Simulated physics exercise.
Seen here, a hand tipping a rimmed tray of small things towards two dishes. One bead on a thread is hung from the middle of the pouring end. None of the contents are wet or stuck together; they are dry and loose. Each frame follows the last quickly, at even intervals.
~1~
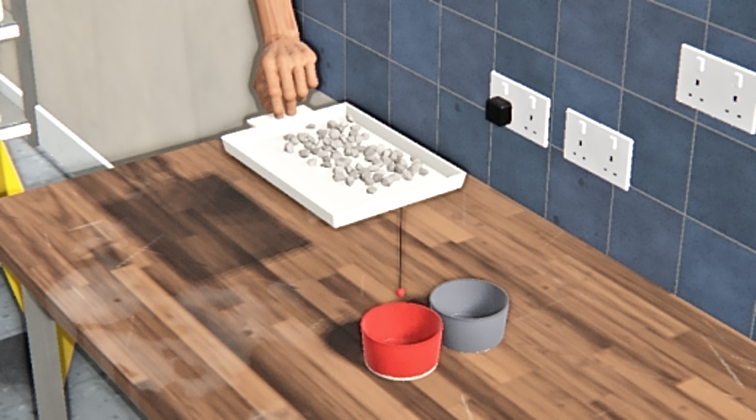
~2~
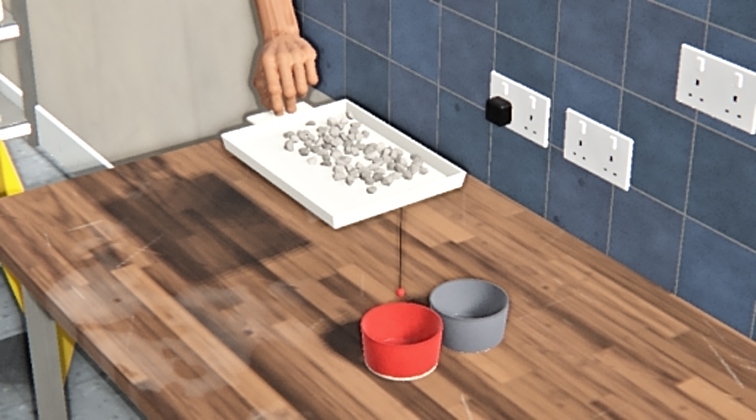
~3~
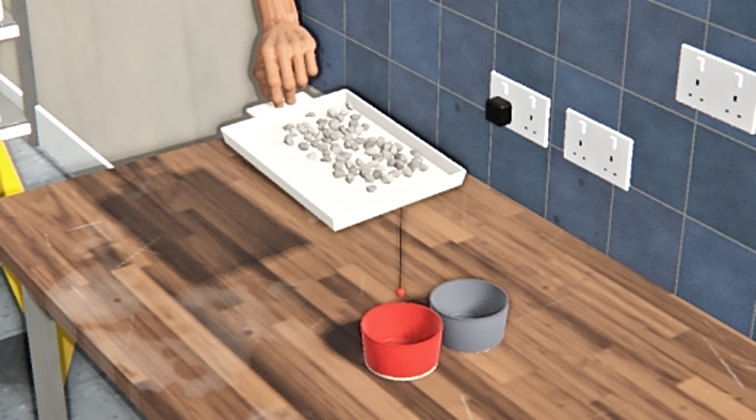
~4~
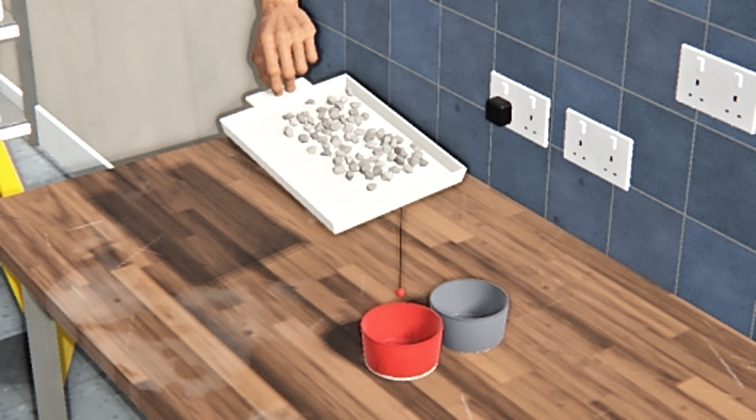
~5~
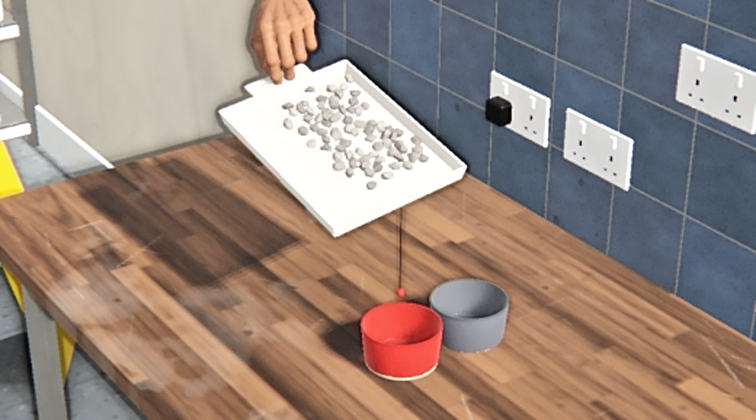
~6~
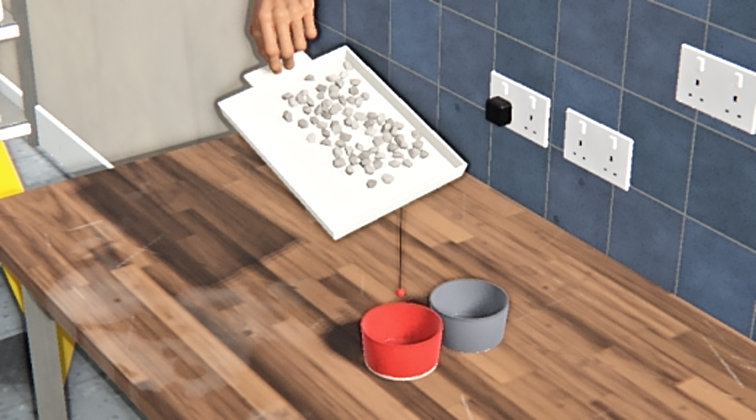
A hand raised the back of a white tray of small grey stones above a wooden worktop, steadily tilting it towards its front left corner, while the red and grey dishes stayed still.
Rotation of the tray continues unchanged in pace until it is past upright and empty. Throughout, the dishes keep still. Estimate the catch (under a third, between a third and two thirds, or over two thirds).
Looks to me like the dishes keep less than one part in three.
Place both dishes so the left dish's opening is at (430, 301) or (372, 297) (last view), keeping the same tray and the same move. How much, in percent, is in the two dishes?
0 %, then 0 %.
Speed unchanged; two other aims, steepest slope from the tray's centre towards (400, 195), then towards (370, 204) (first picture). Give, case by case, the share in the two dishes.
I'd put it at some 90 % and then some 50 %.
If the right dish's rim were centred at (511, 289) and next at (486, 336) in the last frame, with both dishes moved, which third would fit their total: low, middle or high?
At the first spot I'd expect under a third, and at the second spot under a third.
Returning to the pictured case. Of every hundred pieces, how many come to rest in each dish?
Left dish around 20, right dish around 0, both in a hundred.
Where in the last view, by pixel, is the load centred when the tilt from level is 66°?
Load centre: Approx. (348, 216).
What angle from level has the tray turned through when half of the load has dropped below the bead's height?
At about 95°.
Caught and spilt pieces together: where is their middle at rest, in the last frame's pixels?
Close to (345, 374), more or less.
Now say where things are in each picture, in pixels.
The first frame shows corners of the pouring end at (335, 213) and (461, 173), level; middle of the load at (355, 154), bits of gravel; left dish at (425, 357); right dish at (493, 331); bead on its thread at (400, 293).
The second frame shows corners of the pouring end at (335, 214) and (461, 172), level; middle of the load at (355, 152).
The third frame shows corners of the pouring end at (335, 217) and (461, 171), tipped barely, lowest at the left corner; middle of the load at (355, 147).
The fourth frame shows corners of the pouring end at (335, 221) and (461, 168), tipped a little, lowest at the left corner; middle of the load at (355, 139).
The fifth frame shows corners of the pouring end at (335, 225) and (462, 166), tipped clearly, lowest at the left corner; middle of the load at (355, 132).
The sixth frame shows corners of the pouring end at (335, 228) and (462, 164), tipped clearly, lowest at the left corner; middle of the load at (355, 125); left dish at (425, 357); right dish at (493, 331).
Soon, tray tipped steeply; most on the tray; a small part in the air.
A while on, tray tipped past a quarter turn; about a quarter on the tray; a small part in the left dish; about half outside both; about a quarter in the air.
Towards the end, tray tipped past a quarter turn; about a quarter in the left dish; most outside both.
Finally, tray tipped past a quarter turn; about a quarter in the left dish; none in the right dish; most outside both.
